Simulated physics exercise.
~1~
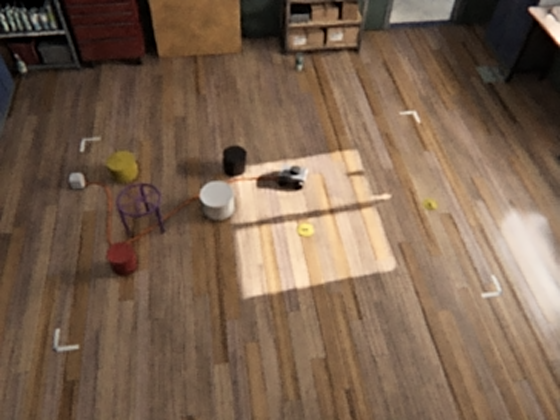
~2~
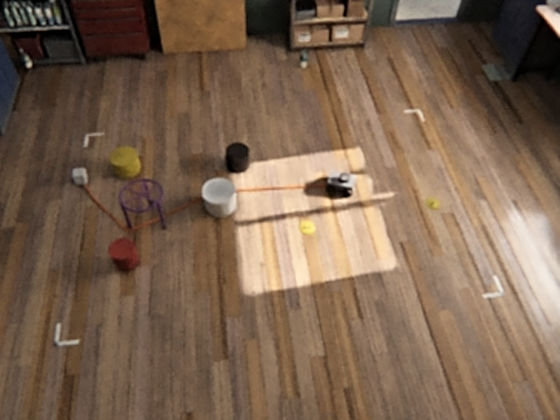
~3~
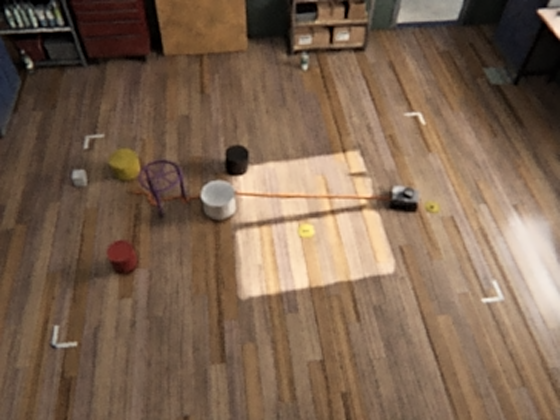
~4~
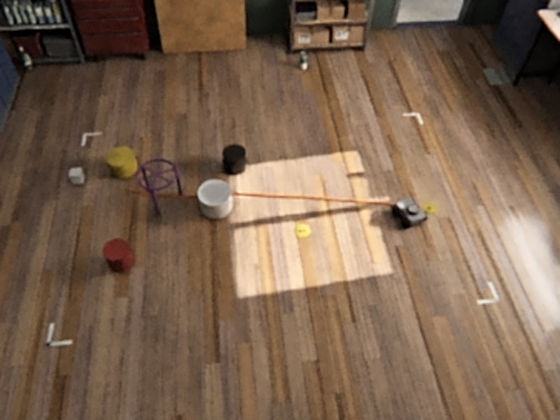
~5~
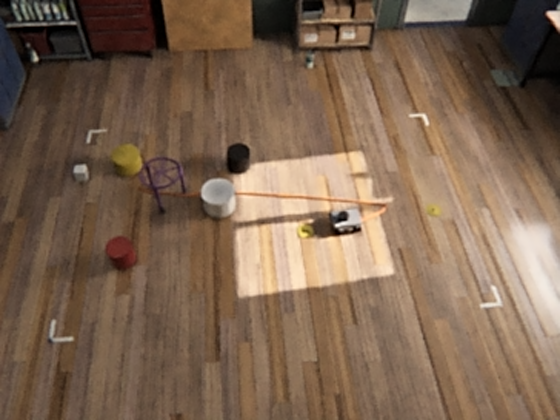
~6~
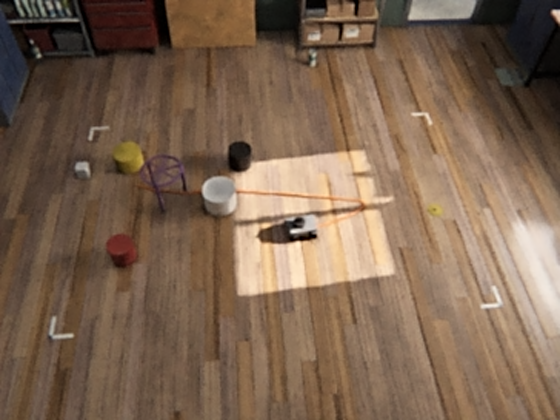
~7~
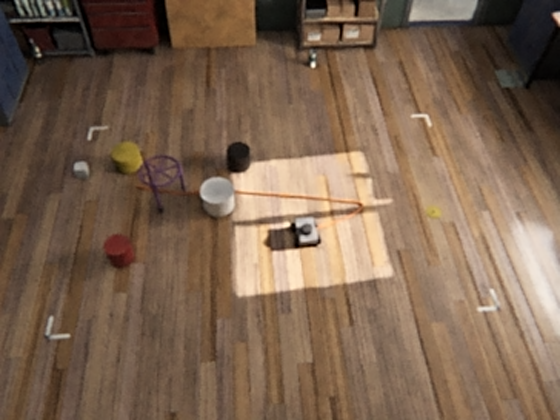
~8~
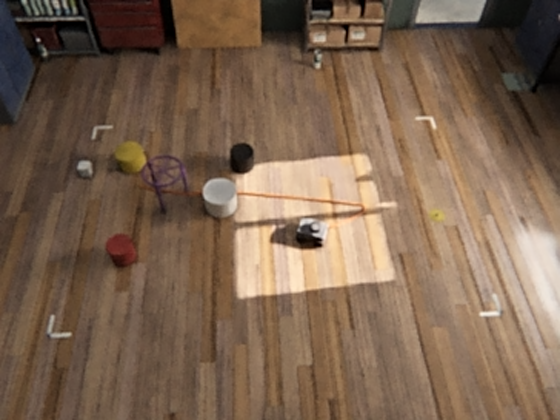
In the video, a small cart trailing an orange lead drives right across a wooden floor among buckets and tubs, and the purple stool shifts slightly right as the plug pulls free; the cart then turns back left and stops on the sunlit patch.
